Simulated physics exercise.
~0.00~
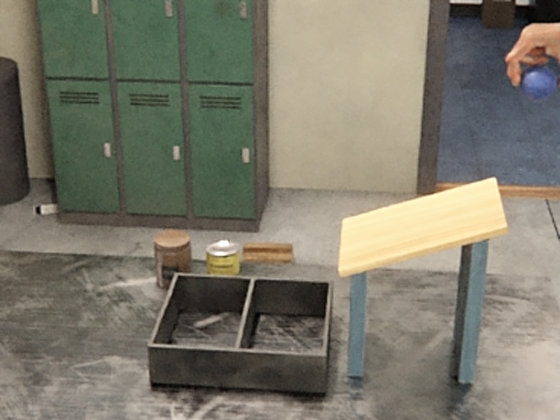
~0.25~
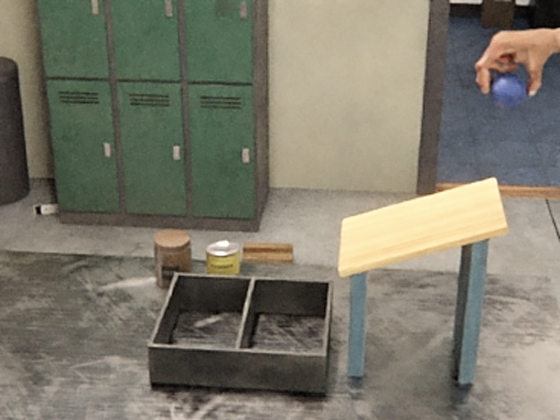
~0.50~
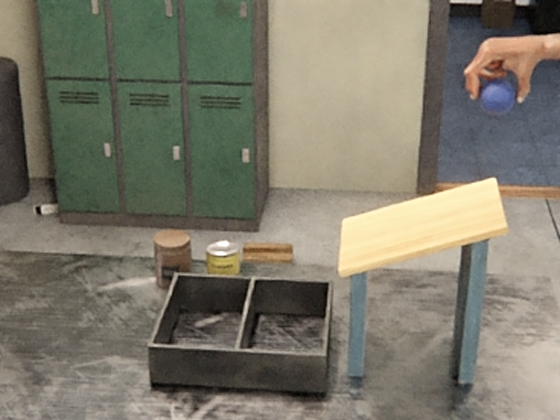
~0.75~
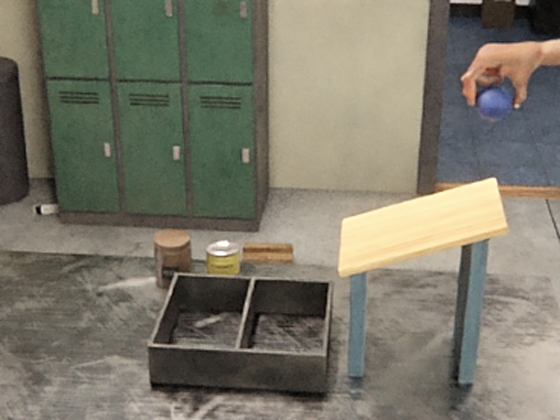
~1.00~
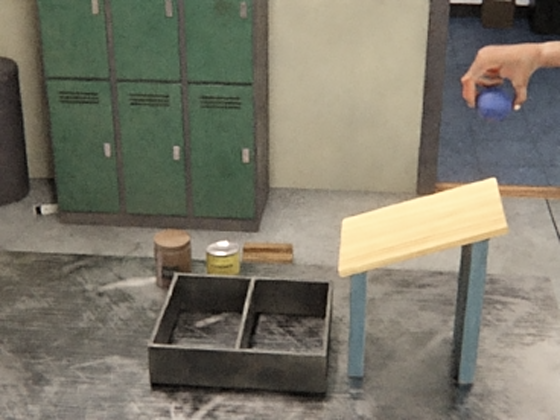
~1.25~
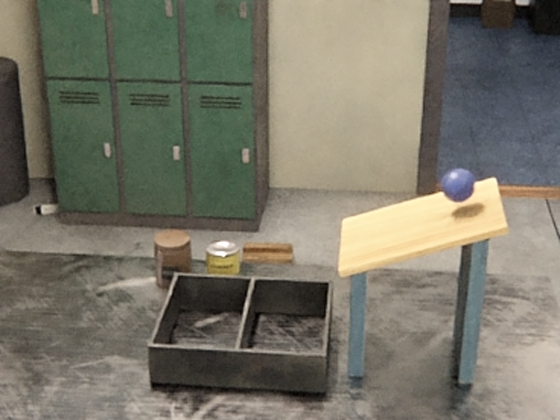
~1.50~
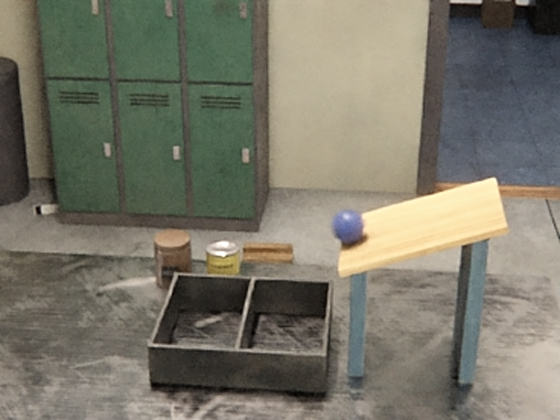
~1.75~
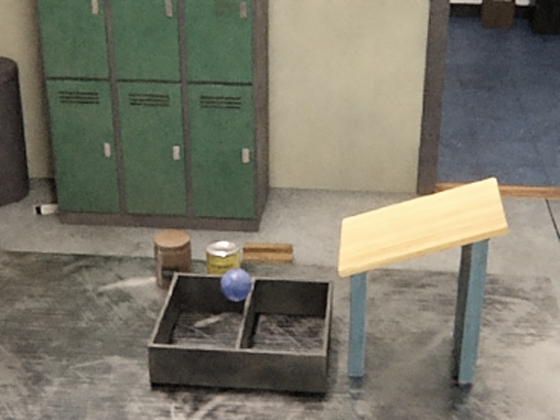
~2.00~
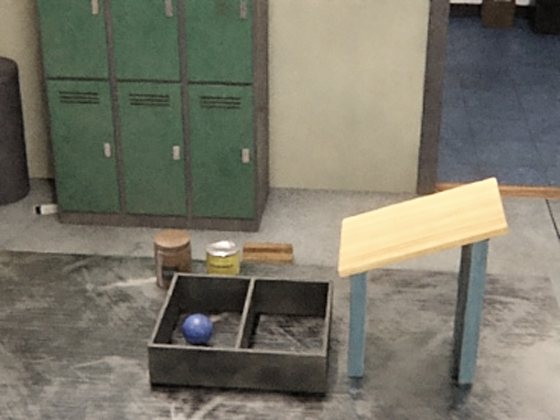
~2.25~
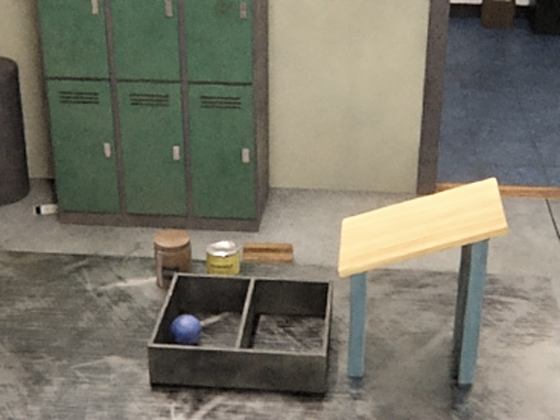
A hand drops a blue ball onto a sloping board, and it rolls left off the edge into the tray's farther bay.
